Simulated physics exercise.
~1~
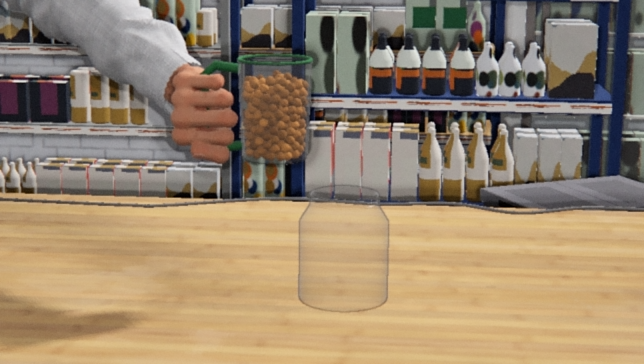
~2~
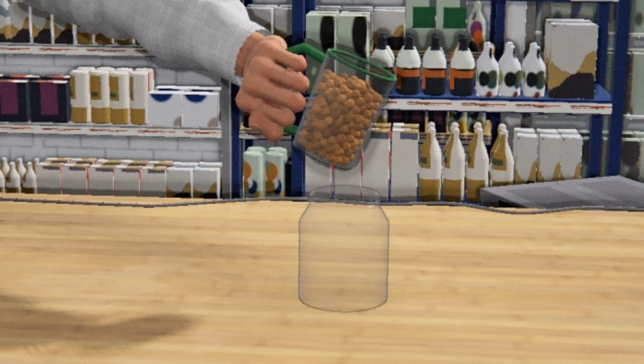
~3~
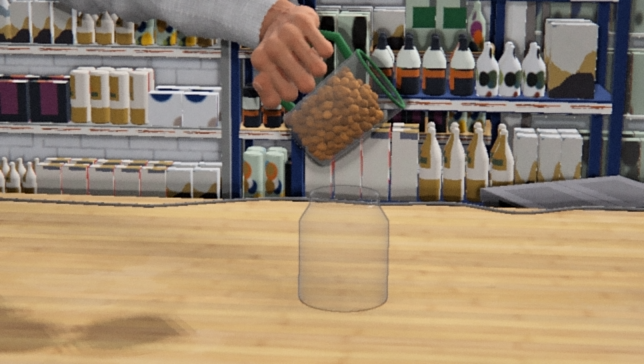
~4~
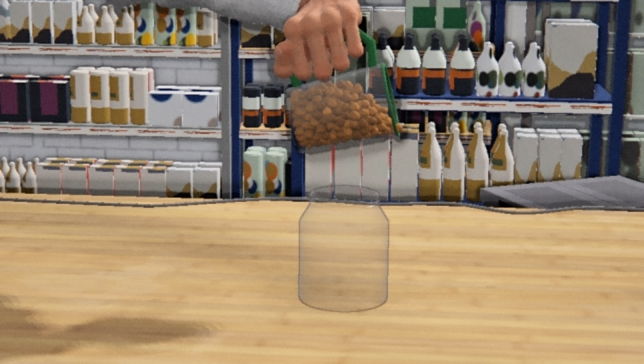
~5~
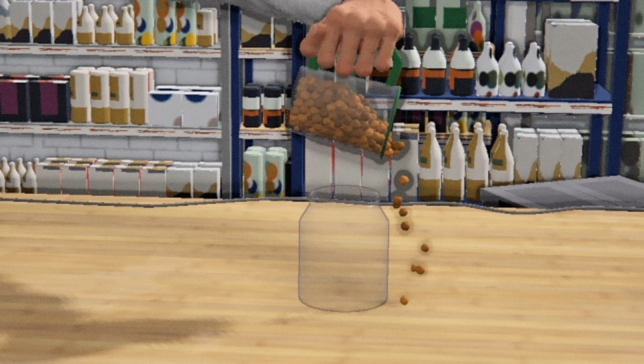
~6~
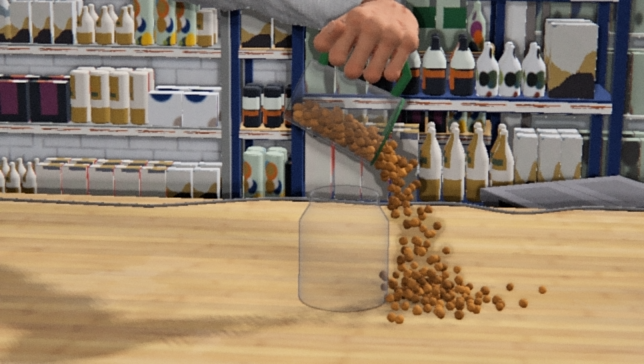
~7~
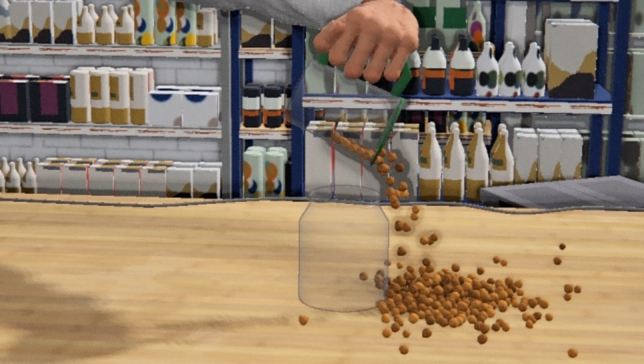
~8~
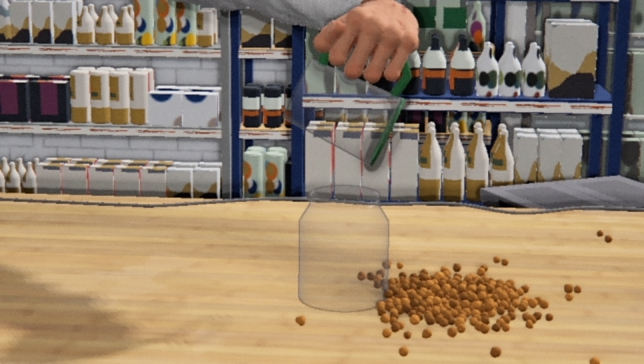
A hand in a pale sleeve holds a see-through cup with green edges, full of round brown roasted chickpeas, at the upper left of a light wooden counter, seen from the front. An empty clear jar stands in the middle, with shelves of bottles and boxes behind. The hand carries the cup right until it is above the jar, tipping it steadily onto its side. Chickpeas begin to fall from its right edge, then pour down past the jar's right side. They heap and scatter over the wood, leaving both the tilted cup and the jar empty.
